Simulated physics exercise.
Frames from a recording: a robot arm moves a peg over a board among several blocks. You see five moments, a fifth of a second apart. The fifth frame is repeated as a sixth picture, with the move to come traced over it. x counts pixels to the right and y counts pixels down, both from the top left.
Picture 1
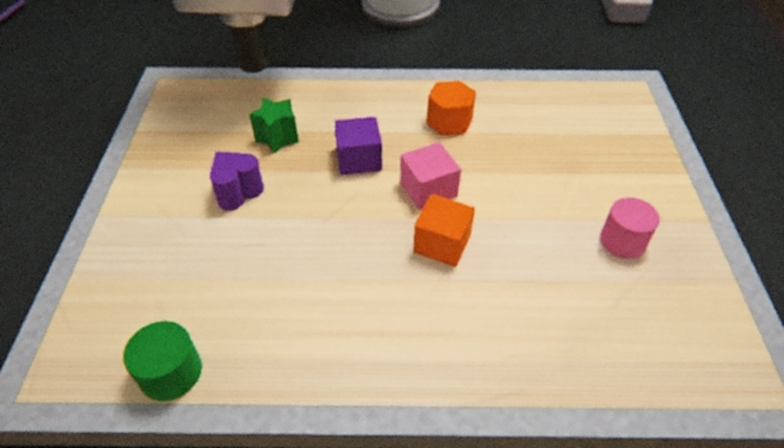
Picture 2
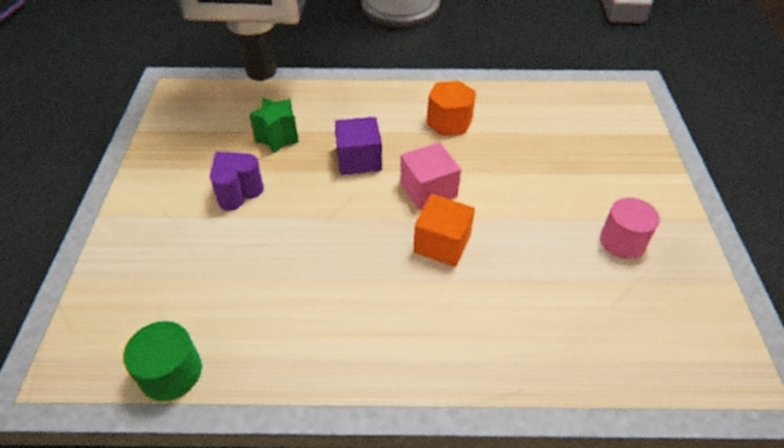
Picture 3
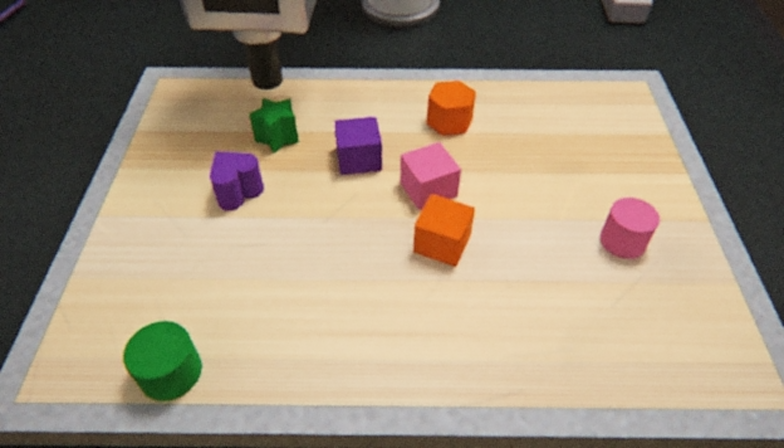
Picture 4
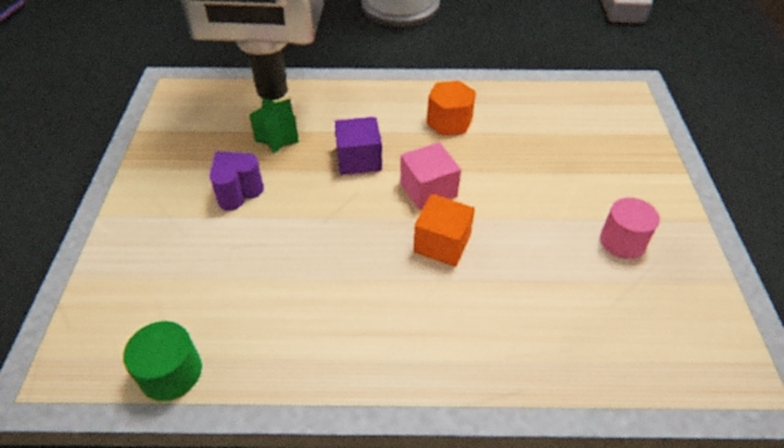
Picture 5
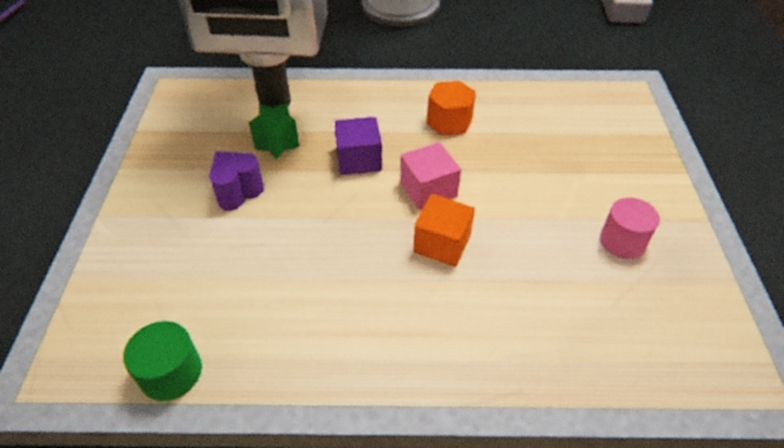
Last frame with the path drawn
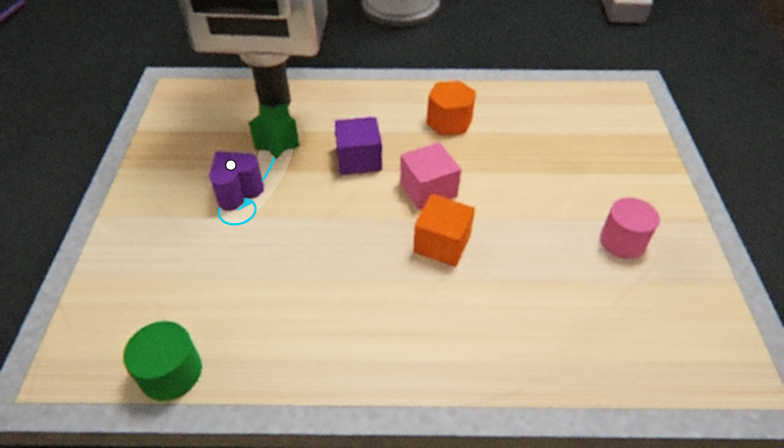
Robot arm lowering a dark peg toward a green star block and nudging it slightly forward on a wooden board.
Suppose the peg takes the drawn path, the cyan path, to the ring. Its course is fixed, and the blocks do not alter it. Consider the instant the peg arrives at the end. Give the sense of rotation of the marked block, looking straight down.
It makes a clockwise turn.
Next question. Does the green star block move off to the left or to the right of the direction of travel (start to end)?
The answer is left.
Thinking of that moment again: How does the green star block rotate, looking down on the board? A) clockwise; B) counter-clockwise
Answer: B.
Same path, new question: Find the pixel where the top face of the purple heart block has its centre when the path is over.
At the end it should sit near (196, 204).
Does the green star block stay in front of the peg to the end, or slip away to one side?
Slipped loose.
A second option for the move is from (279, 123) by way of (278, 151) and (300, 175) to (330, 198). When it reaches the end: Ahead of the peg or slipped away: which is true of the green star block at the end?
At that point it is off to one side or behind.
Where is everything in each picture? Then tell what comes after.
Peg's lower end at (254, 65); purple heart block at (231, 165); green star block at (273, 110); purple square block at (358, 131), in the first frame.
Peg at (262, 73); blocks still, in the second frame.
Peg at (268, 82); blocks still, in the third frame.
Peg at (273, 92); blocks still, in the fourth frame.
Peg at (275, 104); purple heart block at (231, 165); green star block at (272, 115); purple square block at (358, 131), in the fifth frame.
Drawn move, from (279, 123) over (276, 151) and (263, 180) to (237, 211); the dot is on the purple heart block.
What follows on the original path. One third of the way, peg at (272, 131); green star block at (269, 145).
Two thirds of the way, peg at (258, 162); purple heart block at (218, 187), turned 60° clockwise; green star block at (265, 176), turned 20° anticlockwise.
At the end, peg at (232, 192); purple heart block at (196, 204), turned 45° clockwise; green star block at (261, 194), turned 60° anticlockwise; purple square block still.
